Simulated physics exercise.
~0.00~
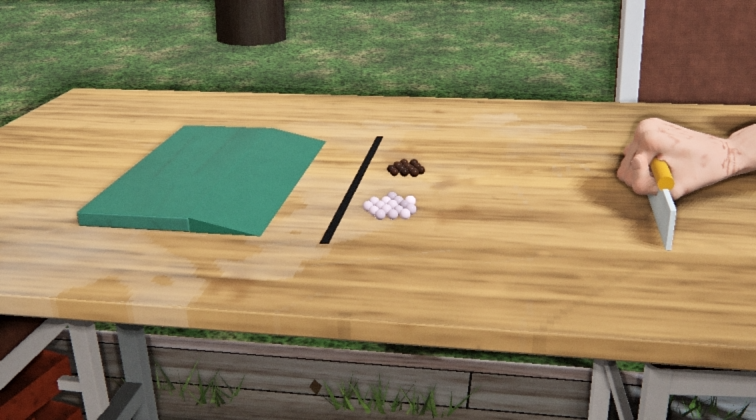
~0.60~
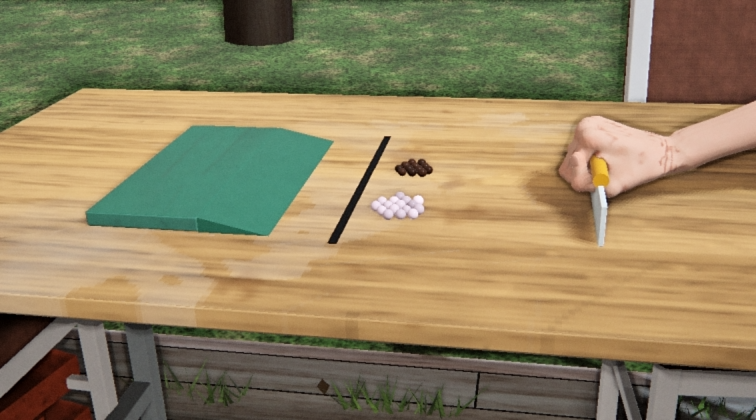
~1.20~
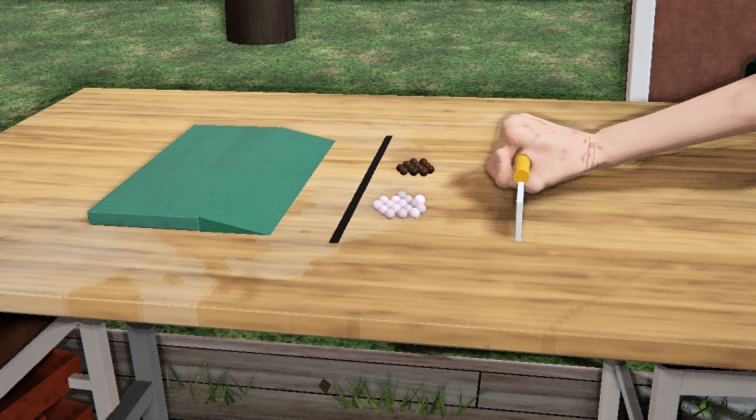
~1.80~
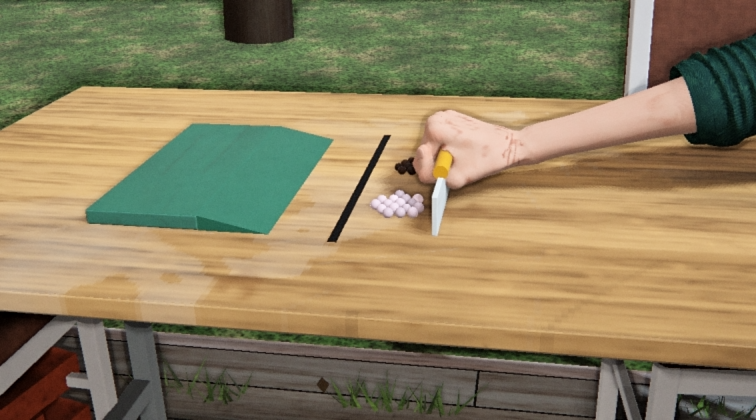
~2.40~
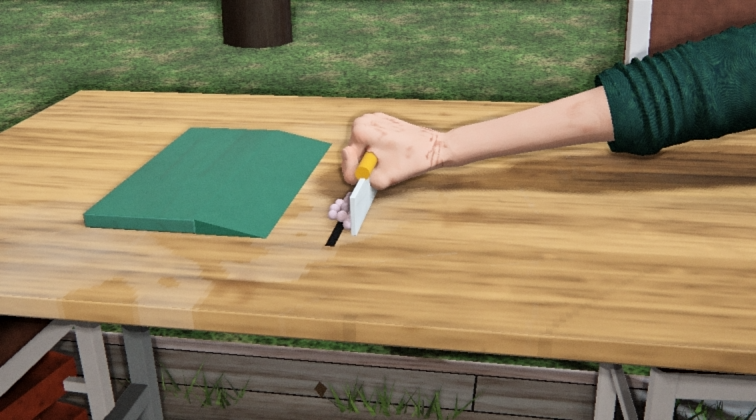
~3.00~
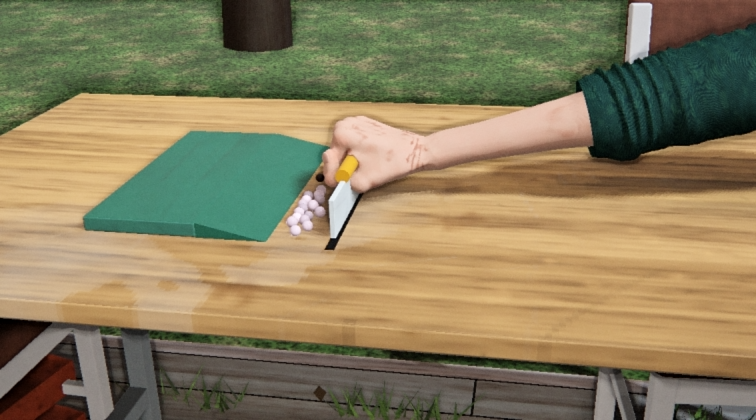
In this clip, a hand holding a yellow-handled scraper moves left across a wooden table, pushing a pale batch and a dark batch of small round pieces over a black line towards a green ramp, ending with the blade at the line and the pieces short of the ramp.
